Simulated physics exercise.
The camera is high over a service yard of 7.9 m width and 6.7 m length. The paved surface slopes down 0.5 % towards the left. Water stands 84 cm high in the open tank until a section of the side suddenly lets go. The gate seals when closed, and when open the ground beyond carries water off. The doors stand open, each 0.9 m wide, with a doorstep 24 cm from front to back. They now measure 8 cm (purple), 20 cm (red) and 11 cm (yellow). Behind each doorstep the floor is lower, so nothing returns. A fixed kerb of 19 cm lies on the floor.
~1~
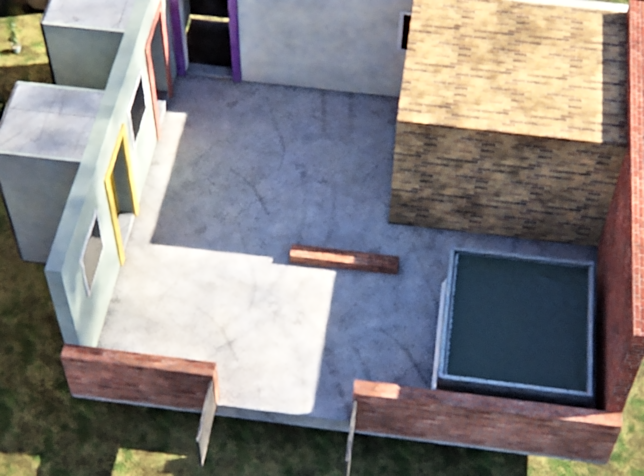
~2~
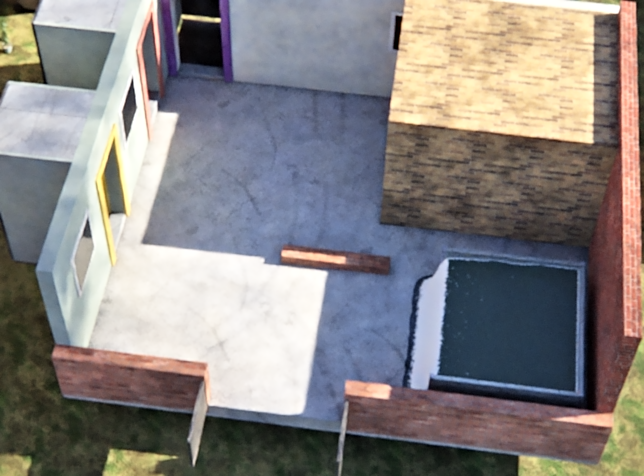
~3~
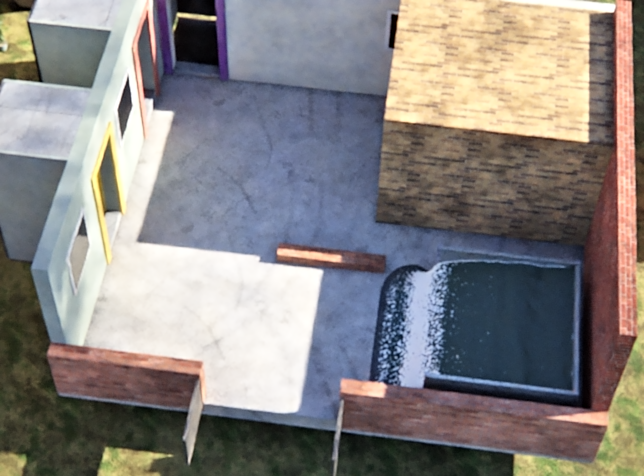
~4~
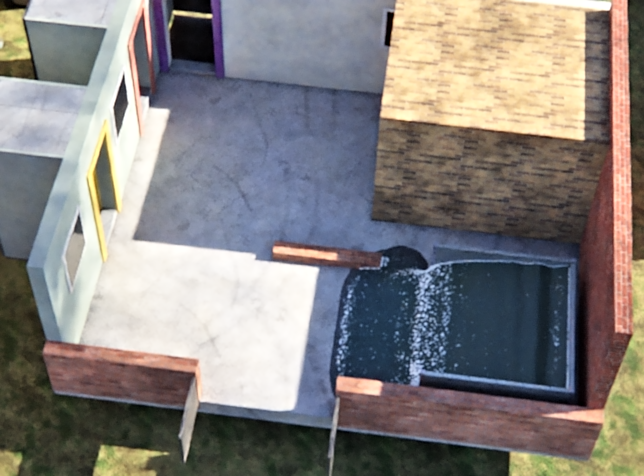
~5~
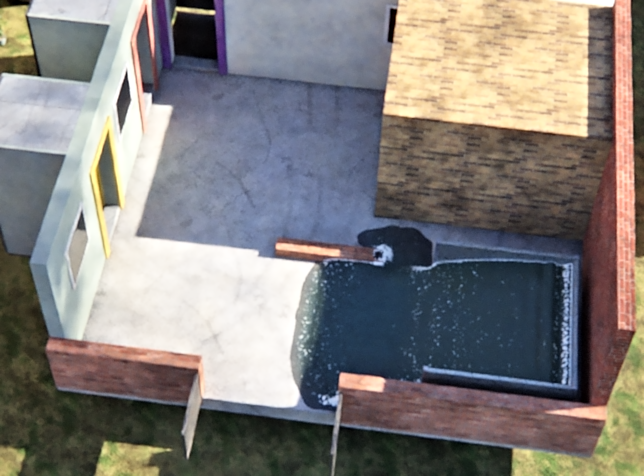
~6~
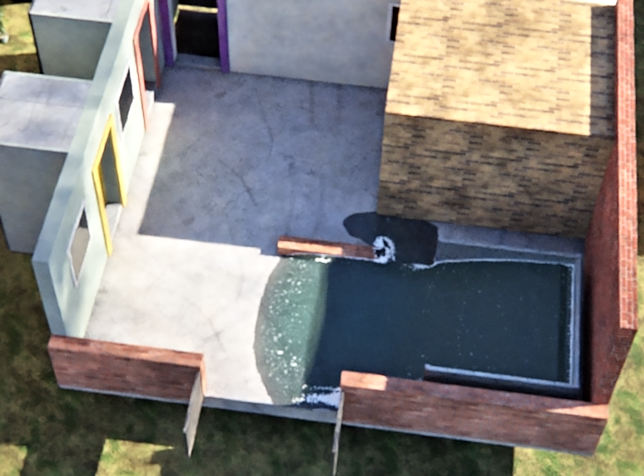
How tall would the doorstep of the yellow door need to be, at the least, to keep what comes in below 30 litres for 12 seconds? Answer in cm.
Some 27 cm above the ground.
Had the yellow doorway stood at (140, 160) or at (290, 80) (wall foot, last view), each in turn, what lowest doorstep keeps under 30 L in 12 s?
Roughly 9.0 and 11.0 cm.
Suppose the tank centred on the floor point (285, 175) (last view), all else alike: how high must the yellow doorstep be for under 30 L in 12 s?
About 30 cm.
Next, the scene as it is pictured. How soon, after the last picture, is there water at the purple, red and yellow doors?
Arrival: Purple 3.0 s, red 2.2 s, yellow 0.7 s.
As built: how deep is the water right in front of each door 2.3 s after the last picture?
In cm: Purple 0, red 2, yellow 30.
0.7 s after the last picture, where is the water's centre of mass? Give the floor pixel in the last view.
Near (405, 328).
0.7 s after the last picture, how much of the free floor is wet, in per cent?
Some 50 per cent of it.
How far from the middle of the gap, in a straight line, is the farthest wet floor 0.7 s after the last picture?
Some 5.6 m out.
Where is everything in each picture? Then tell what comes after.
In the first picture, still water, 84 cm deep, in the open tank at (518, 321); the yellow door at (122, 200) is dry.
In the second picture, the gap is at (437, 331), the front 0.4 m out at (407, 388); the back of the open tank holds 84 cm.
In the third picture, water pours out at (432, 332) and has run 0.8 m, to a hidden place; about 16 cm deep outside, 84 cm at the back.
In the fourth picture, water pours out at (427, 331) and has run 1.4 m, to (335, 370); about 14 cm deep outside, 81 cm at the back.
In the fifth picture, the front is at (296, 362), 2.0 m from the gap at (430, 328); 5.8 m2 of floor is wet, 71 cm left at the back.
In the sixth picture, water pours out at (432, 327) and has run 2.7 m, to (260, 339); about 11 cm deep outside, 71 cm at the back; 2.9 m in a straight line remain to the yellow door at (109, 190).
Then, 0.7 s after the last picture water covers 50 % of the floor, deepest (32 cm) near (412, 367); it has not reached the yellow door.
Then, 2.3 s after the last picture water covers 70 % of the floor, deepest (46 cm) near (76, 365); 30 cm at the yellow door, 142 litres in over its 11 cm doorstep.
Then, 11.3 s after the last picture water covers 100 % of the floor, deepest (15 cm) near (116, 230); 14 cm at the yellow door, 281 litres in over its 11 cm doorstep.
At the yellow door as built, the water peaked near 31 cm, 2.1 s after the last picture.
With a doorstep of 24.5 cm, 46 litres would have come in within the 12 s; with 33.5 cm, 4 litres. So under 30 litres takes about 27 cm.
